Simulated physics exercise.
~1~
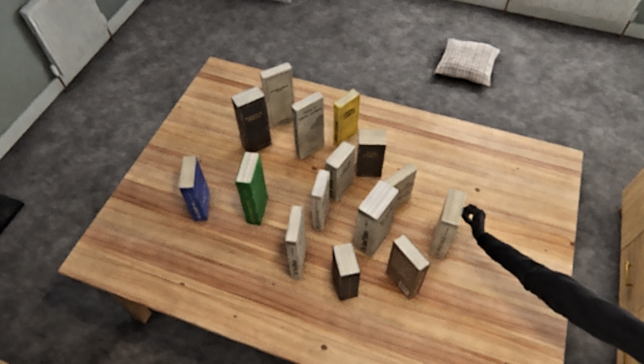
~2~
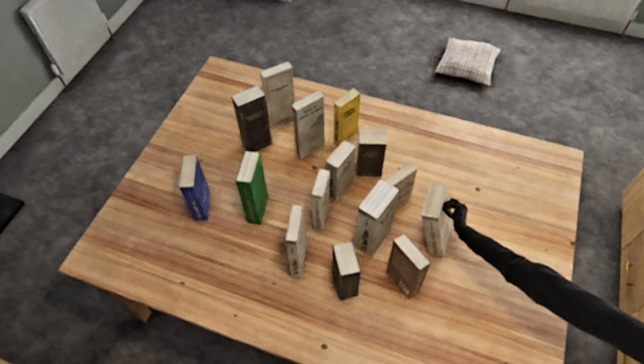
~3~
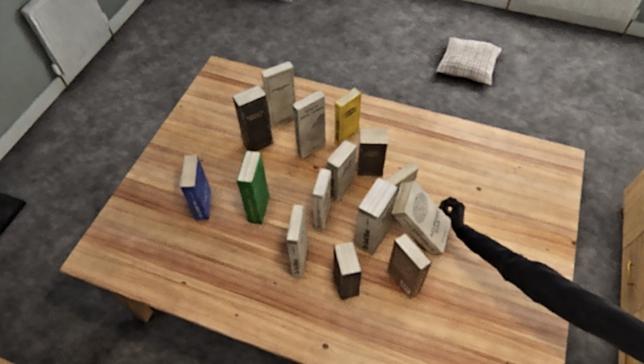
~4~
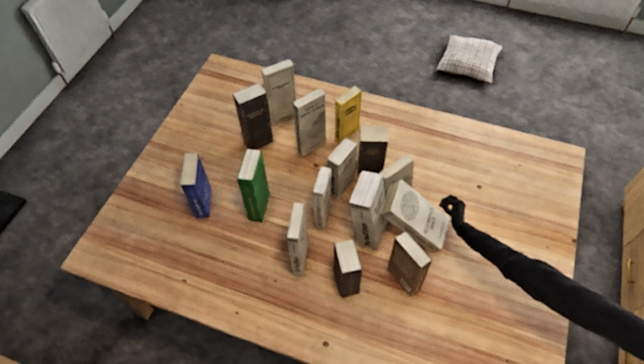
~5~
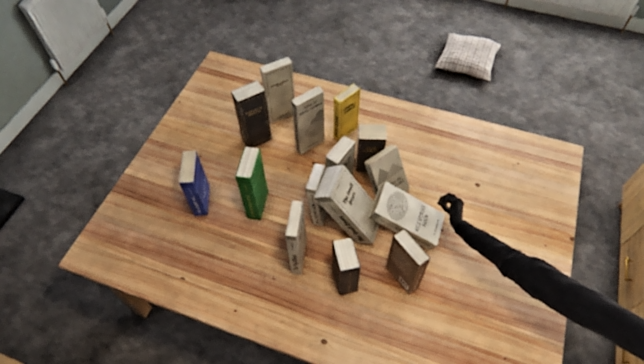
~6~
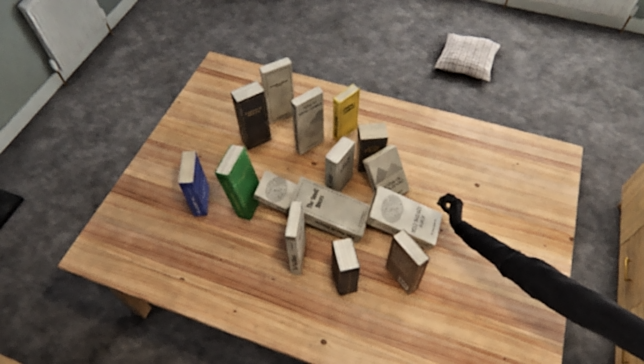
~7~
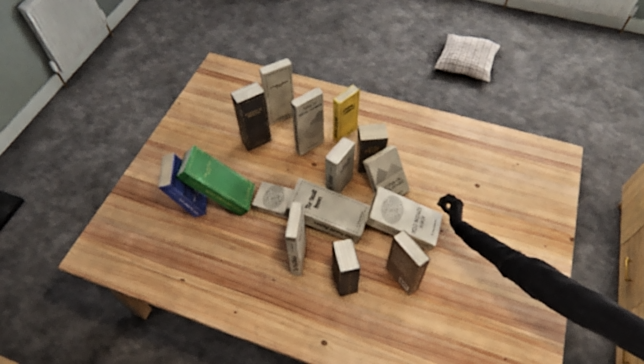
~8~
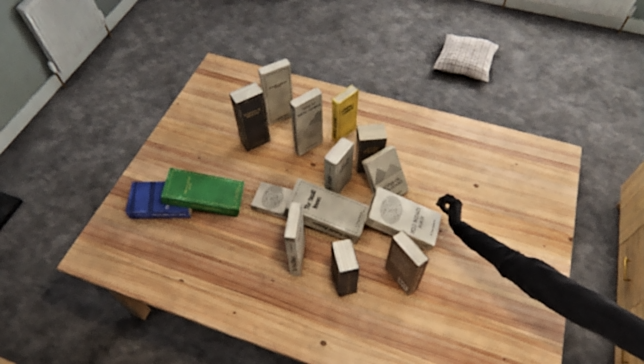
On a wooden table in a grey-carpeted room, a loose crowd of thick books stands upright, mostly pale or dark with one blue, one green and one yellow. A thin black arm reaches in from the right and pushes the nearest pale book leftward, then stays still as it tips over. A larger pale book beside it leans and falls, knocking down a smaller one to its left. The green book then tilts left into the blue one, and both topple. They end lying flat at the left, while the yellow book and several others remain standing.
